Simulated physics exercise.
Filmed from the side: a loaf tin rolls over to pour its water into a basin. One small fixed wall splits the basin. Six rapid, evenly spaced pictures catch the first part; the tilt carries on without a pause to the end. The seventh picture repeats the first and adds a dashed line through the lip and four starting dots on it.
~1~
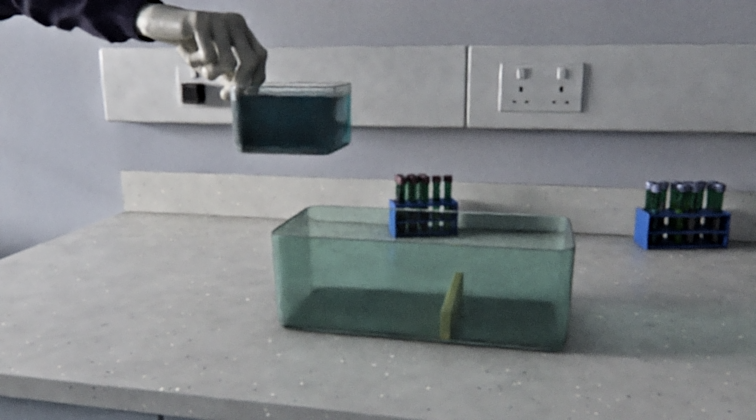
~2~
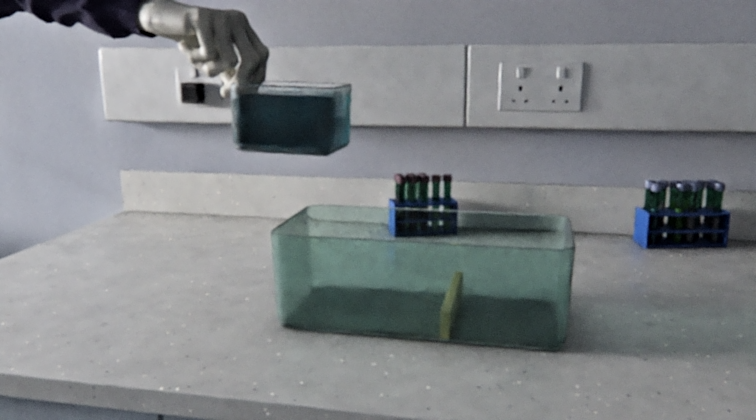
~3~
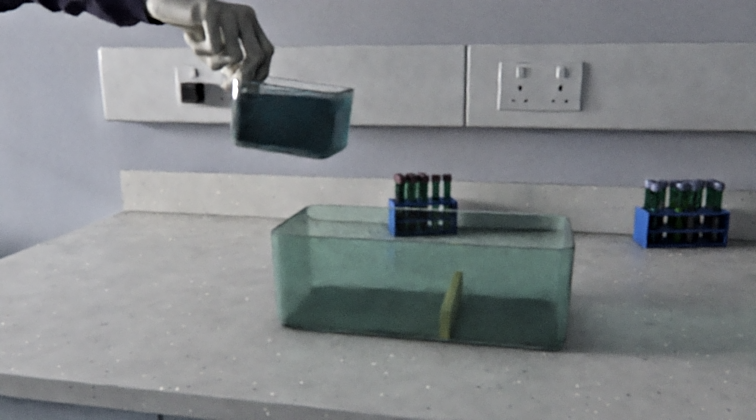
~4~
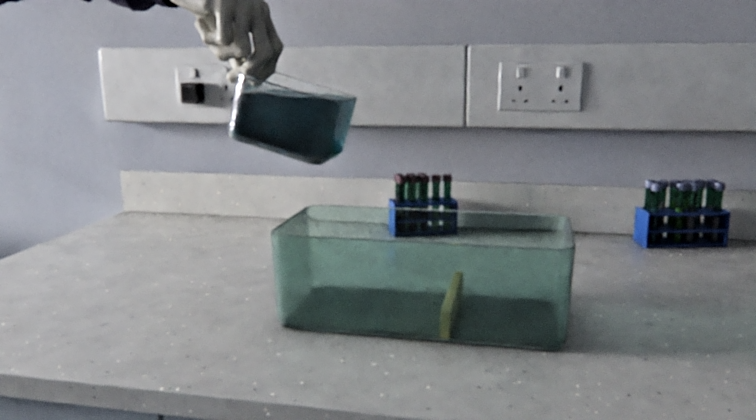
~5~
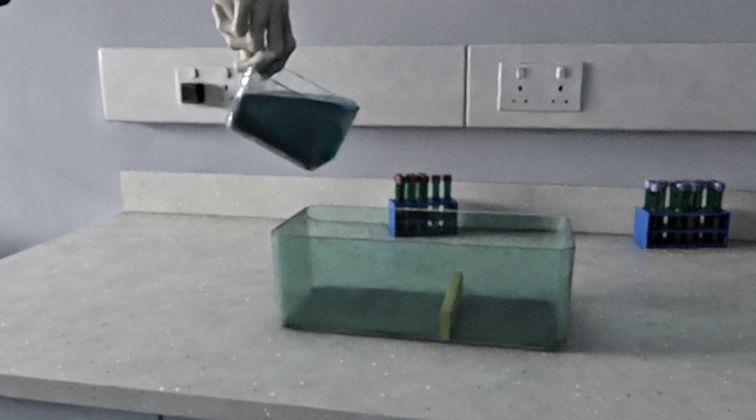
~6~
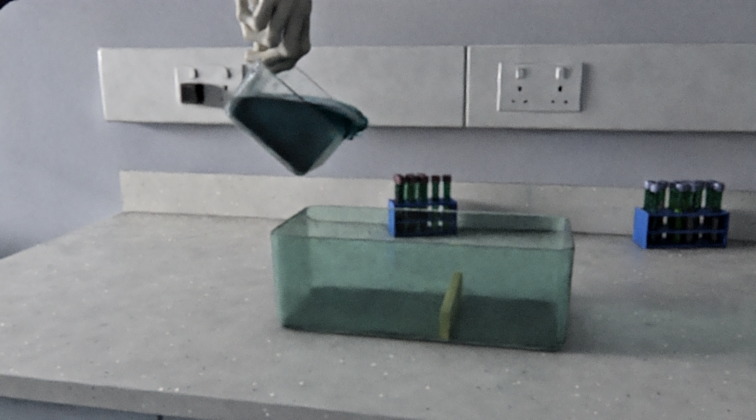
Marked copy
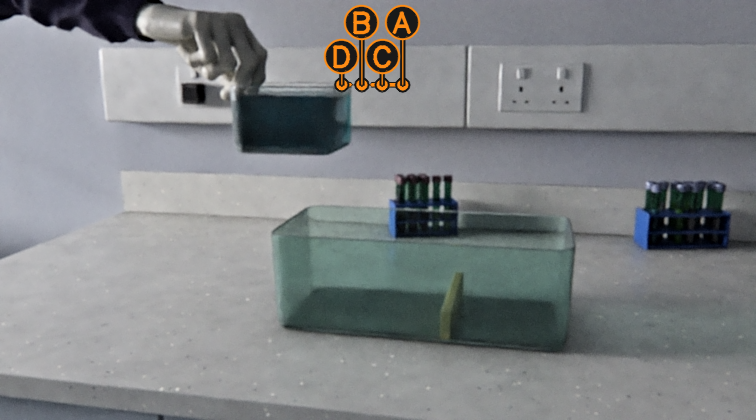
A clear container of dark blue-green water, held by a gloved hand, tilting rightward above a larger basin, water beginning to cross its lip.
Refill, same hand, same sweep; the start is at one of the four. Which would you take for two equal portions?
A beats the others.
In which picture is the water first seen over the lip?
Picture 5.
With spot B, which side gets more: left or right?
The left one.
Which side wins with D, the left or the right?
The left side.
On the marked copy, A at (402, 84); B at (361, 84); C at (382, 84); D at (341, 84).
Choosing A, about 50 % ends left of the wall and 48 % right of it.
Choosing B, about 84 % ends left of the wall and 14 % right of it.
Choosing C, about 69 % ends left of the wall and 27 % right of it; 4 % is lost outside.
Choosing D, about 78 % ends left of the wall and 18 % right of it; 3 % is lost outside.
